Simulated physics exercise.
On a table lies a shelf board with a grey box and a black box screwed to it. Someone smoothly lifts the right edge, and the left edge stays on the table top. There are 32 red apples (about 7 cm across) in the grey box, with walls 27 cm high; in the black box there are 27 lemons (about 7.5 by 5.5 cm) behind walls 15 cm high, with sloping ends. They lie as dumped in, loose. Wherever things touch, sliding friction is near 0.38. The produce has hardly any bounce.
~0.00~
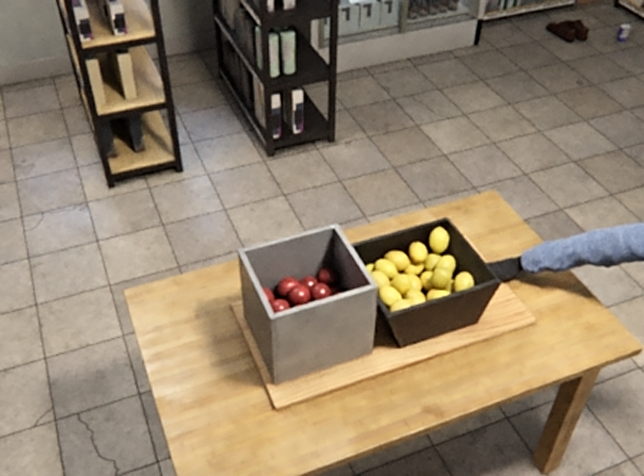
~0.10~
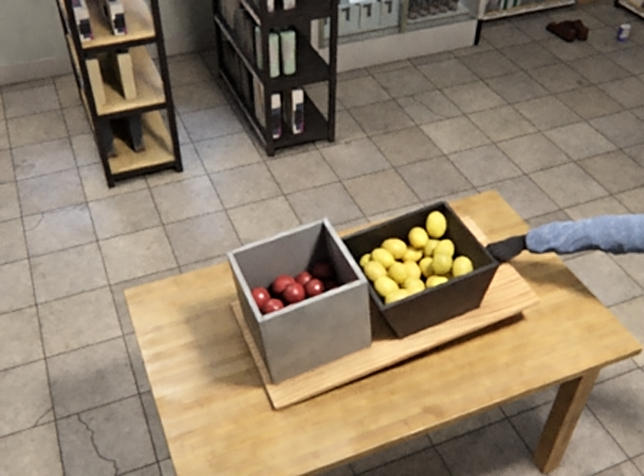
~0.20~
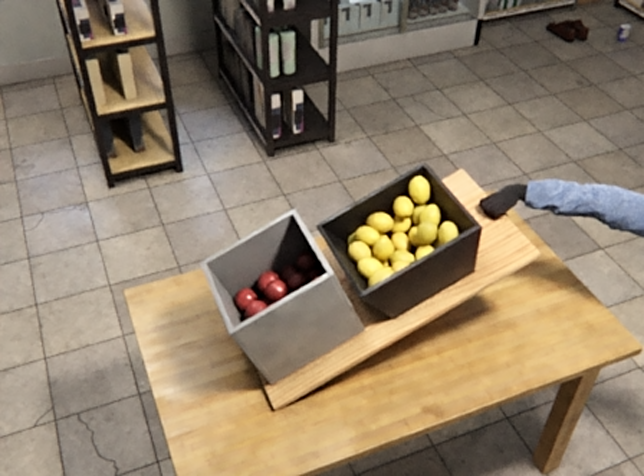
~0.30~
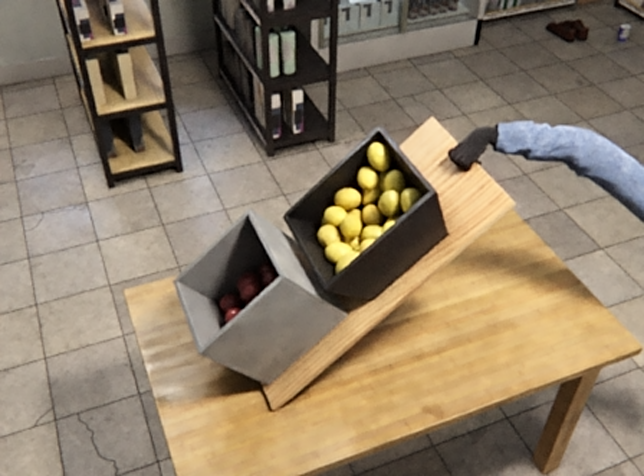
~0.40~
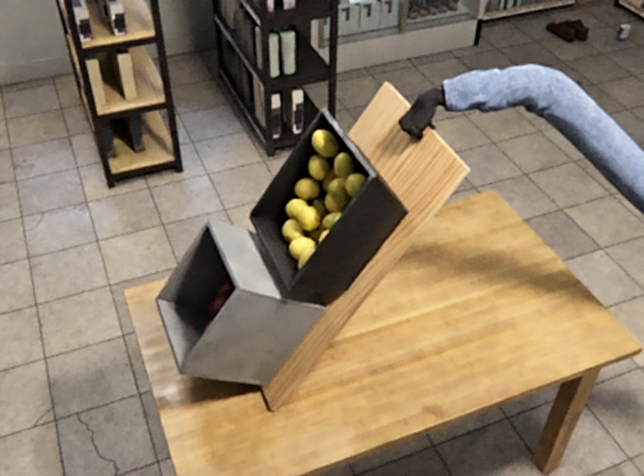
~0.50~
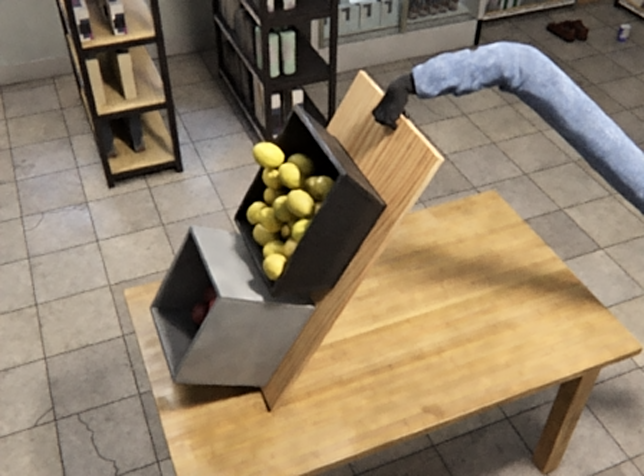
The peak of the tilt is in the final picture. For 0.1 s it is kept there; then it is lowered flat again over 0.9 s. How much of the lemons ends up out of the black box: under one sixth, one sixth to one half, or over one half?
Escapees: A sixth up to half.
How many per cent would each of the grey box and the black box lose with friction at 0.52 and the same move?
That would cost the grey box 0 and the black box 40 per cent of the load.
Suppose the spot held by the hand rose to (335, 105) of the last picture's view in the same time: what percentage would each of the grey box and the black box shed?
In that case grey box sheds 10 percent of its load and black box sheds 80 percent.
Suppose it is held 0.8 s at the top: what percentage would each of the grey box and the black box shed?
With that change, grey box sheds 0 percent and black box sheds 30 percent.
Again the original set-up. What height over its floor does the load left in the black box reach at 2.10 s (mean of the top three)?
Height: About 22 cm.
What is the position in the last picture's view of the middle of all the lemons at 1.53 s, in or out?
They're centred near (376, 304).
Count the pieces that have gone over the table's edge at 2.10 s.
I'd estimate some 8 at that moment.
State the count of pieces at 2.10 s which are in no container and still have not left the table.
I'd say close to 2 in all.
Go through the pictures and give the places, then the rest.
In the first frame (we follow the rim corner now nearest the camera), black box at (391, 314); grey box at (275, 315); tilt 0°; nothing out yet.
Black box at (384, 307); grey box at (263, 318); tilt 6°, in the second frame.
Black box at (363, 294); grey box at (234, 330); tilt 21°, in the third frame.
Black box at (327, 286); grey box at (202, 349); tilt 39°, in the fourth frame.
Black box at (289, 288); grey box at (181, 369); tilt 54°, in the fifth frame.
Black box at (272, 292); grey box at (174, 377); tilt 60°; nothing out yet, in the sixth frame.
After 0.76 s, tilt 55°; 1 of 32 out of the grey box and 4 of 27 out of the black box.
After 1.08 s, tilt 27°; 1 of 32 out of the grey box and 9 of 27 out of the black box.
After 1.53 s, tilt 0°; 1 of 32 out of the grey box and 10 of 27 out of the black box.
Outcome (at 2.10 s), 1 of 32 out of the grey box and 10 of 27 out of the black box. Asked share, 10 of 27, 37 per cent.
